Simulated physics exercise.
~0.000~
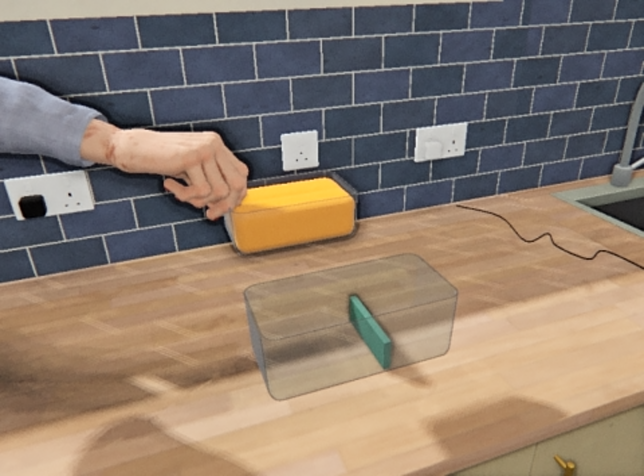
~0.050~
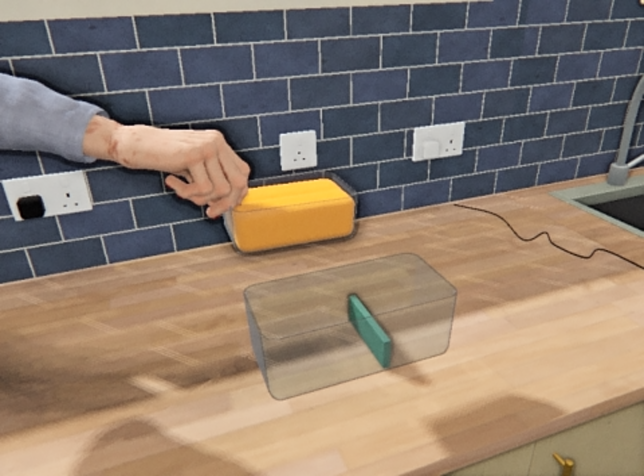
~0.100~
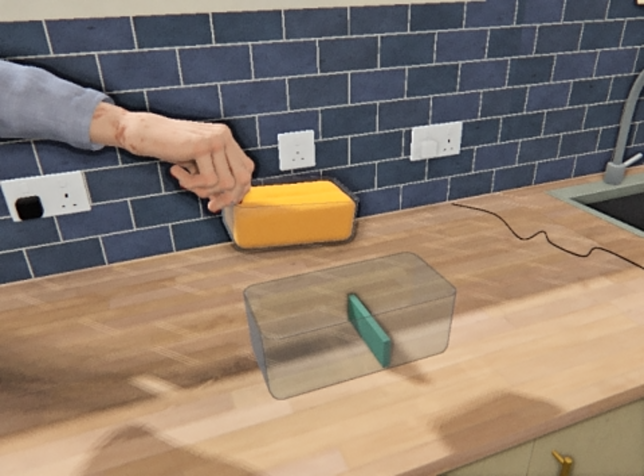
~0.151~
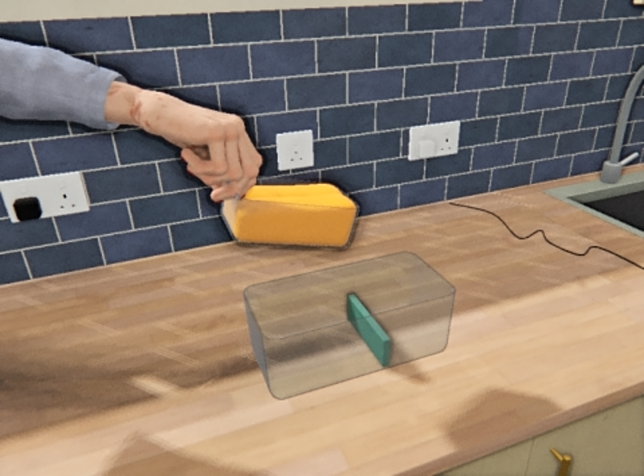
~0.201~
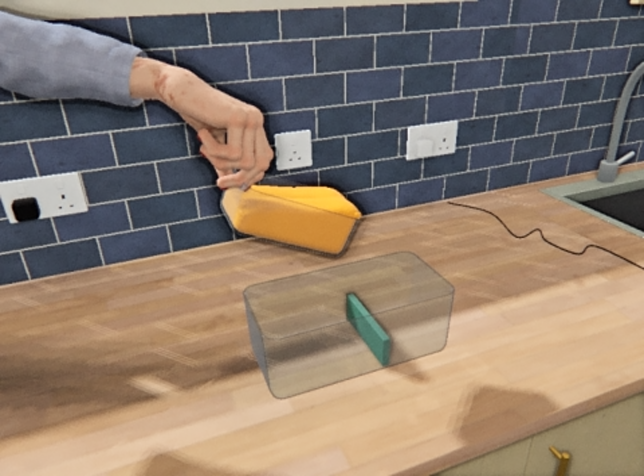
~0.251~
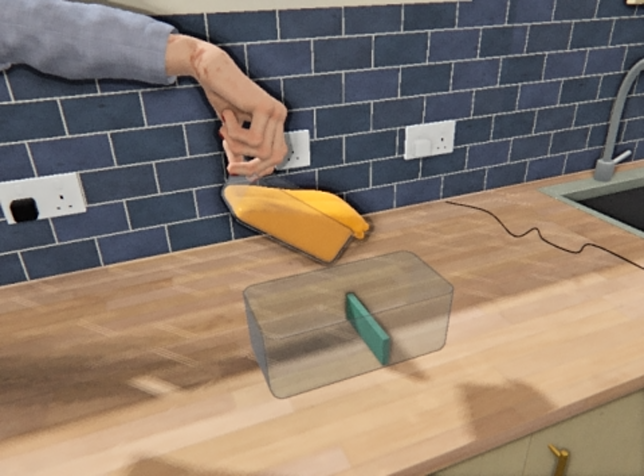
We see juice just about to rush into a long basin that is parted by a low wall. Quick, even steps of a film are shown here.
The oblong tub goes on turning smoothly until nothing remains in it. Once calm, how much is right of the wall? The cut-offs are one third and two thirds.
I expect the share right of the wall to be at least a third but at most two thirds.
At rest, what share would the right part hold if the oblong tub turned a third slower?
Roughly 60 percent.
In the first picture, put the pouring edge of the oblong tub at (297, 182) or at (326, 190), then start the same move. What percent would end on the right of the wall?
The first gives 10 %, the second 25 %.
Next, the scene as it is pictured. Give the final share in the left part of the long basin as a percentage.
Share: Roughly 40 %.
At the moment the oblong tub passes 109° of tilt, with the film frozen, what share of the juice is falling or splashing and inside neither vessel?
About 25 %.
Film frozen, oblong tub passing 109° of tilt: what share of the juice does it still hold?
It still holds close to 5 per cent at that lean.
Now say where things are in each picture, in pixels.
In the first frame, it leans 0°; its right rim is at (344, 183); the juice meets the walls at (227, 205) and (342, 187); the long basin's rim runs from (252, 314) to (437, 273); the wall's top is at (369, 318).
In the second frame, it leans 2°; its right rim is at (344, 184); the juice meets the walls at (227, 204) and (342, 188).
In the third frame, it leans 7°; its right rim is at (345, 189); the juice meets the walls at (228, 202) and (342, 190).
In the fourth frame, it leans 15°; its right rim is at (346, 197); the juice meets the walls at (229, 201) and (344, 192).
In the fifth frame, it leans 25°; its right rim is at (345, 208); the juice meets the walls at (230, 200) and (339, 199); 4 per cent is over the edge.
In the sixth frame, it leans 38°; its right rim is at (342, 219); the juice meets the walls at (231, 197) and (329, 205); 12 per cent is over the edge.
A moment on, the oblong tub is tipped right over and 6 per cent is still to pour, 13 is left of the wall and 52 right of it.
Next, the oblong tub is tipped right over and 0 per cent is still to pour, 33 is left of the wall and 42 right of it.
Then the oblong tub is tipped right over and 0 per cent is still to pour, 38 is left of the wall and 52 right of it.
Later the oblong tub is tipped right over and 0 per cent is still to pour, 39 is left of the wall and 52 right of it.
In the end 39 per cent lies left of the wall, 52 right of it and 10 outside.
